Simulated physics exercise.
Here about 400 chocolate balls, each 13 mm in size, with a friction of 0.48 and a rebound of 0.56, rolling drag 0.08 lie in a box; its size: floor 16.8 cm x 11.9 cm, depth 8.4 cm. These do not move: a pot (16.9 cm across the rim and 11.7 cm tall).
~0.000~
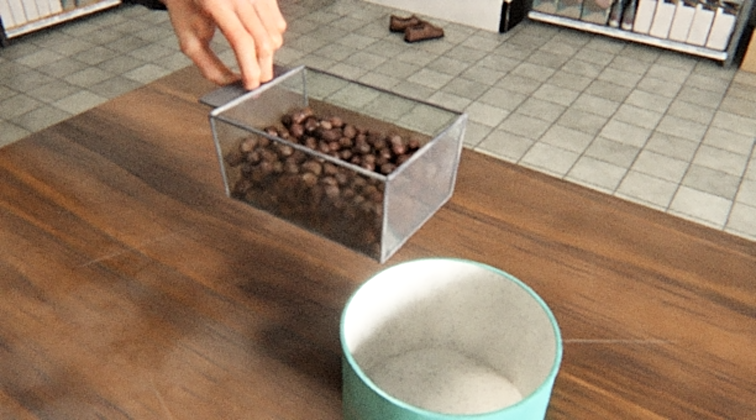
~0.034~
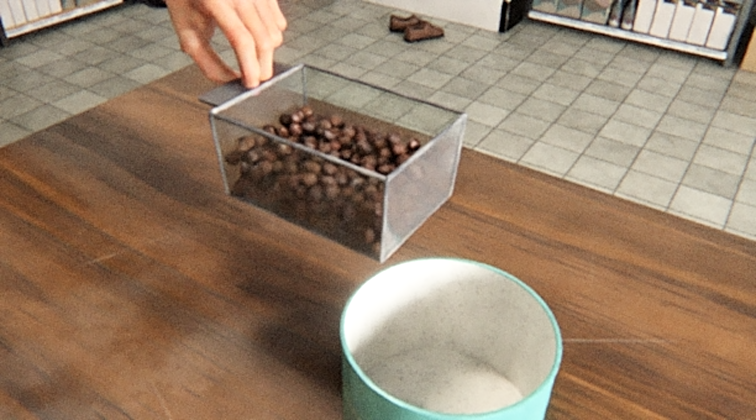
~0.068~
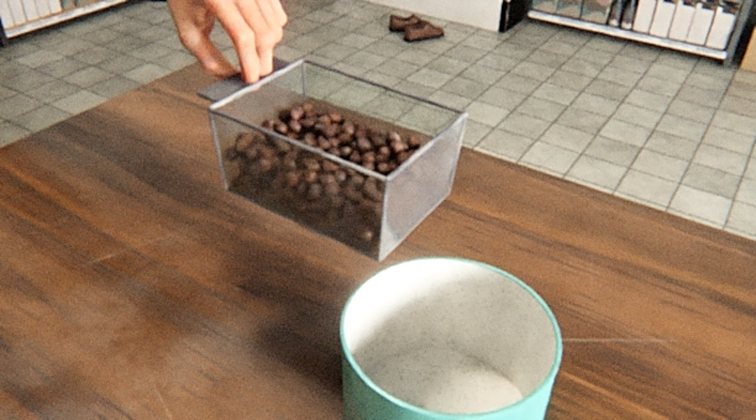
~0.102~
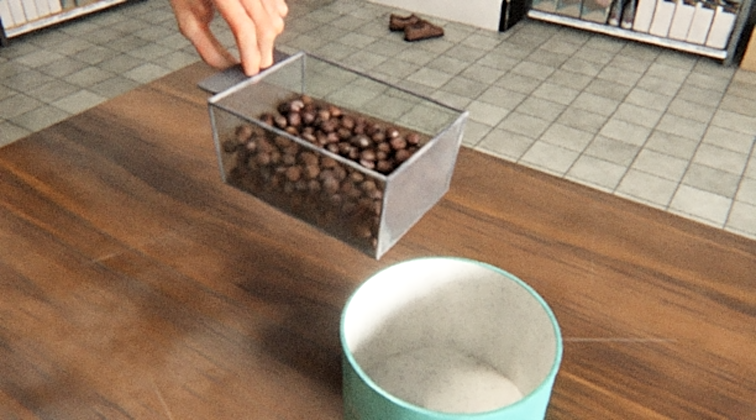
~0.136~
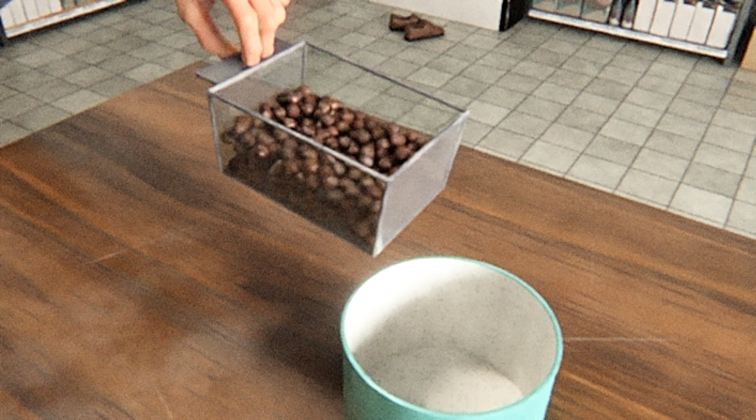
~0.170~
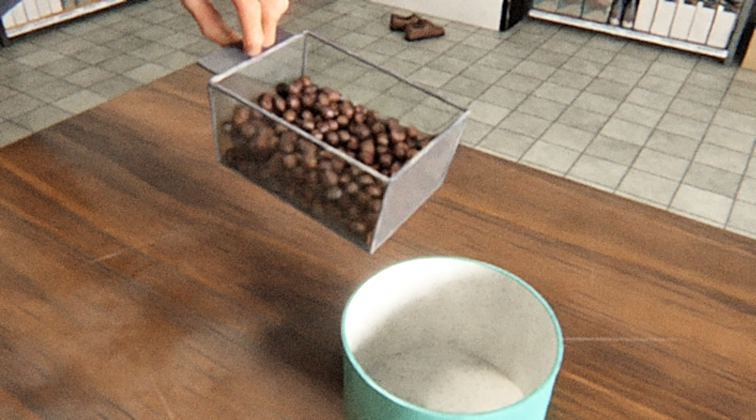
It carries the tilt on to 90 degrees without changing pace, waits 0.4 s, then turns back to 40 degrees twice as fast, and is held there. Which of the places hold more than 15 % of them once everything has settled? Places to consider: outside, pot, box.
More than 15 %? Outside everything: No; pot: Yes; box: Yes.
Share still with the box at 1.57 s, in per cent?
35 per cent, roughly.
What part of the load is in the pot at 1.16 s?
So far, roughly 25 percent has arrived.
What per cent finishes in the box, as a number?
Close to 30 in a hundred, I'd say.
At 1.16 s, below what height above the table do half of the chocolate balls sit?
24 centimetres or so.
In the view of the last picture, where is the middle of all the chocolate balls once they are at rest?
About pixel (432, 373).
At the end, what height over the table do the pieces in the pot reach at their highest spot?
Around 4.5 centimetres above the table.
Then, at 0.71 s, tilt 64 degrees; box 100 %; middle of all pieces near (355, 82).
After 1.16 s, tilt 90 degrees; pot 25 %, box 55 %, in the air 15 %; middle of all pieces near (433, 210).
Then, at 1.57 s, tilt 76 degrees; outside 5 %, pot 60 %, box 35 %; middle of all pieces near (444, 311).
After 1.96 s, tilt 40 degrees; outside 10 %, pot 60 %, box 30 %; middle of all pieces near (442, 328).
In the end, at 2.6 s, outside 10 %, pot 60 %, box 30 %.
